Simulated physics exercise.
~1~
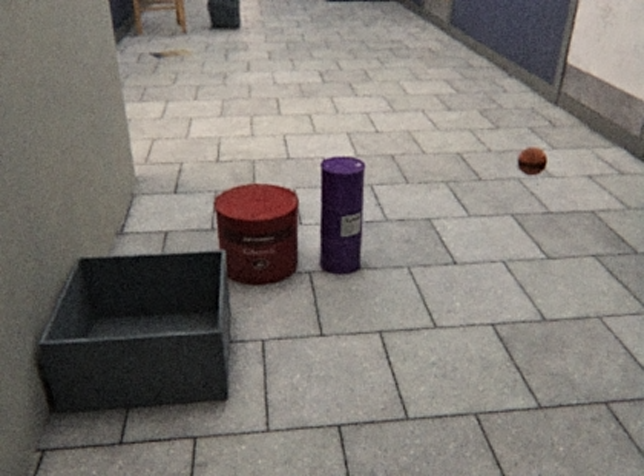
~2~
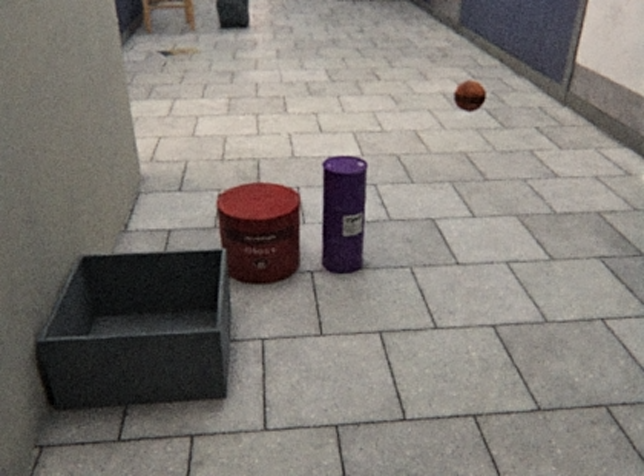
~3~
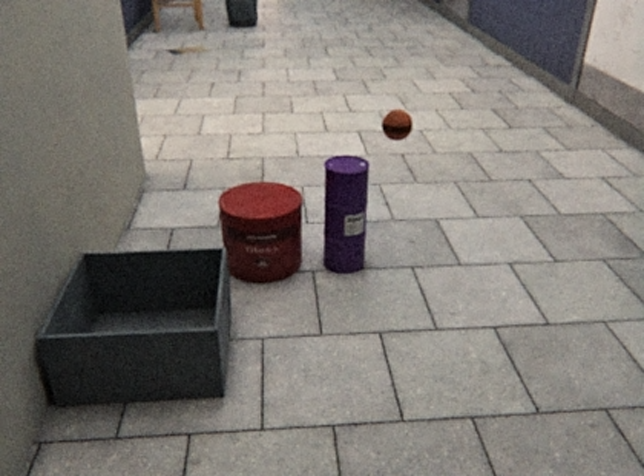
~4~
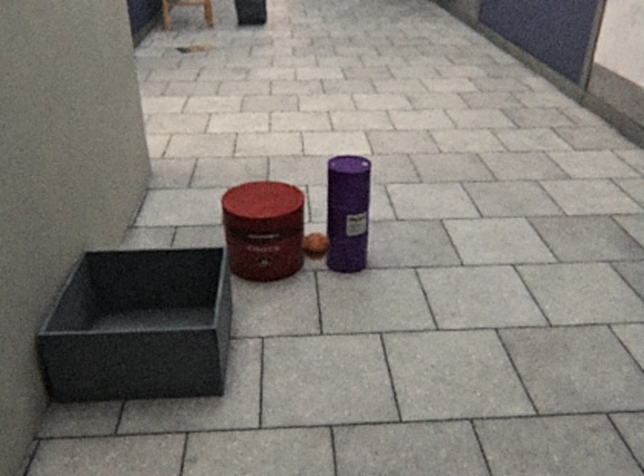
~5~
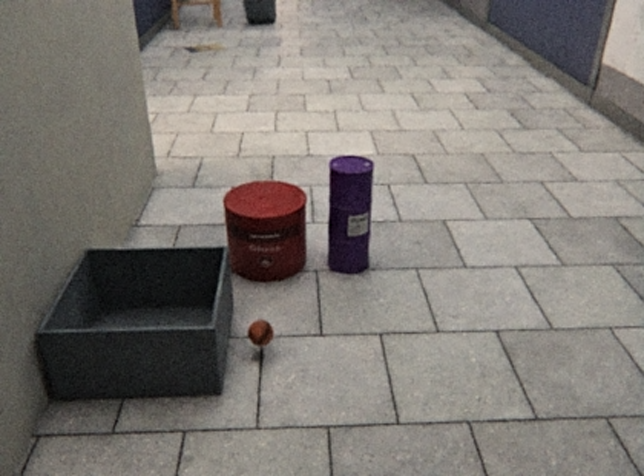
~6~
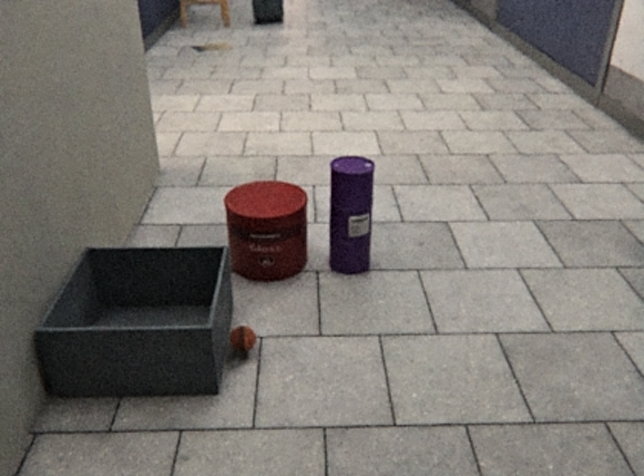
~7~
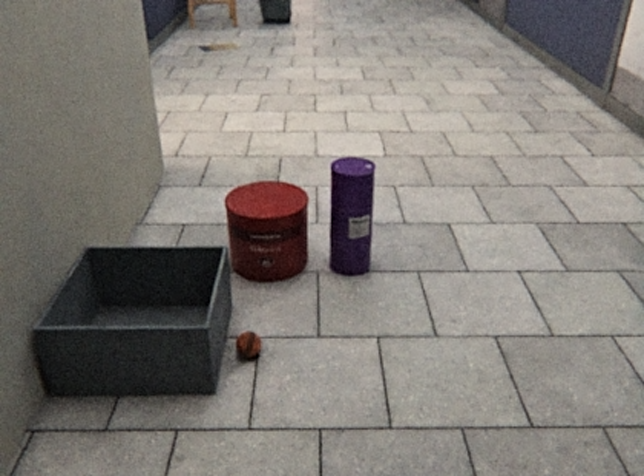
At first, an orange ball is in the air at the right of a tiled walkway, beyond a red pail, a purple canister and an open dark grey box beside a wall. The ball rises a little as it travels left, then begins to drop. It comes down behind the pail and canister, showing low in the gap between them. Next it appears in front of the pail, just right of the box, and moves left to the box's side. Finally it shifts slightly right and ends on the tiles outside the box, with the pail and canister still upright.
